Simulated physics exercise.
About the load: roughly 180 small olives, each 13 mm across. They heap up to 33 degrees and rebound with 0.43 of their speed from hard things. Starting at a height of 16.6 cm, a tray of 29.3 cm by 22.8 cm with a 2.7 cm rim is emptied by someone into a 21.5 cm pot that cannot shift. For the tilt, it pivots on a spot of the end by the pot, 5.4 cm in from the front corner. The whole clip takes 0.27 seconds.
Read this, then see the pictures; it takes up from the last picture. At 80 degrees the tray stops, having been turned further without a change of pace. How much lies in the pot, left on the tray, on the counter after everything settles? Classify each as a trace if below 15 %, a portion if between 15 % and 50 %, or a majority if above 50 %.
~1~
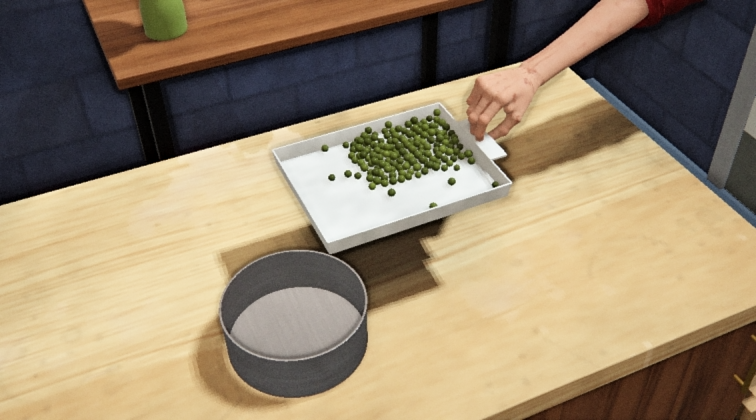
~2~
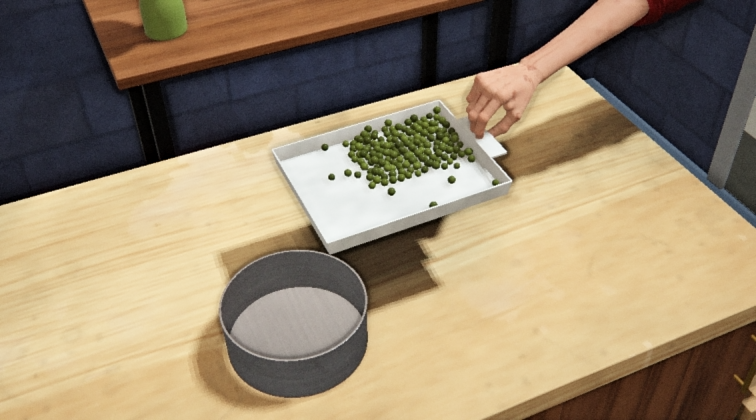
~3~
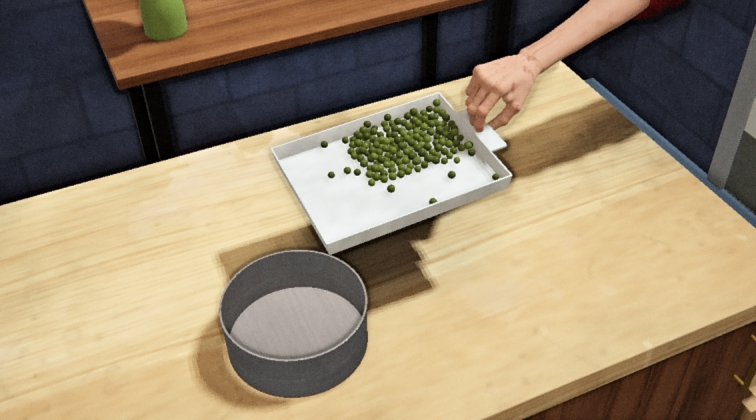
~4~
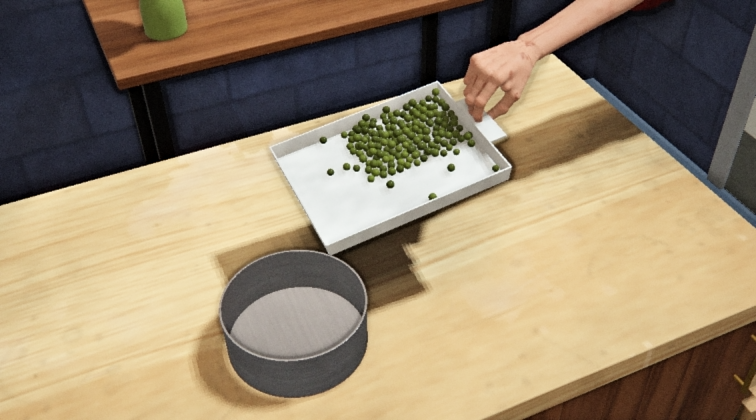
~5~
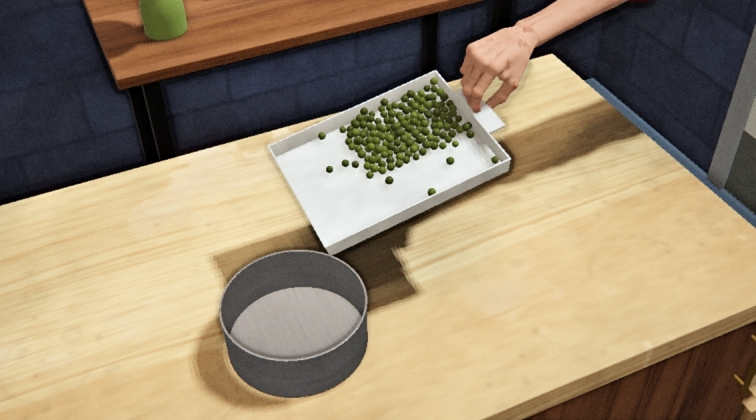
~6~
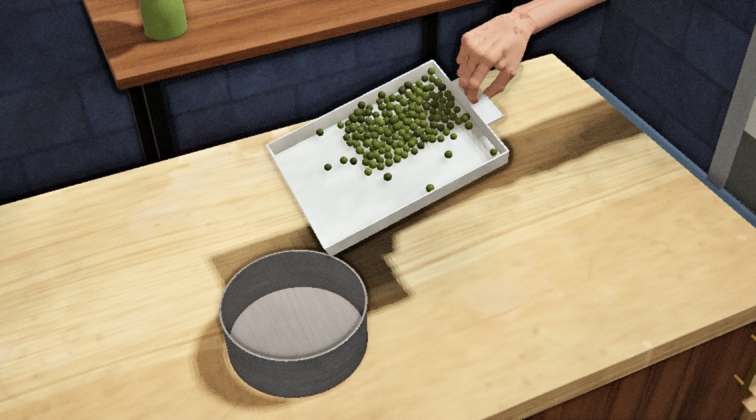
Pot: A portion. Left on the tray: A majority. Counter: A trace.
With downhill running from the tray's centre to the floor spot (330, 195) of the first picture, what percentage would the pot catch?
5 %.
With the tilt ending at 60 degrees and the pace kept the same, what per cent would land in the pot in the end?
Around 30 %, I reckon.
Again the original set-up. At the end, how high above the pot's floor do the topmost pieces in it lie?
Roughly 2.0 centimetres.
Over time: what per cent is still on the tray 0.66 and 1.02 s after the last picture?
75 then 65.
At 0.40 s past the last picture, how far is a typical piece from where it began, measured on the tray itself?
Some 12 cm.
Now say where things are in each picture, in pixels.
The first frame shows tray tilt 0 degrees, front corners at (329, 240) and (509, 182); middle of the pieces at (404, 153); pot at (293, 302).
The second frame shows tray tilt 1 degrees, front corners at (329, 241) and (509, 180); middle of the pieces at (404, 151).
The third frame shows tray tilt 4 degrees, front corners at (328, 242) and (509, 175), lowest corner left front; middle of the pieces at (403, 147).
The fourth frame shows tray tilt 8 degrees, front corners at (327, 243) and (508, 166), lowest corner left front; middle of the pieces at (403, 140).
The fifth frame shows tray tilt 12 degrees, front corners at (327, 244) and (507, 158), lowest corner left front; middle of the pieces at (401, 133).
The sixth frame shows tray tilt 16 degrees, front corners at (326, 246) and (505, 151), lowest corner left front; middle of the pieces at (399, 126); pot at (293, 302).
Then, 0.40 s after the last picture, tilt 47 degrees; the tray holds 100 %, the pot 0 %.
Then, 0.66 s after the last picture, tilt 68 degrees; the tray holds 75 %, the pot 10 %.
Then, 1.02 s after the last picture, tilt 80 degrees; the tray holds 65 %, the pot 30 %.
In the end, pot 30 %, tray 65 %, counter 5 %.
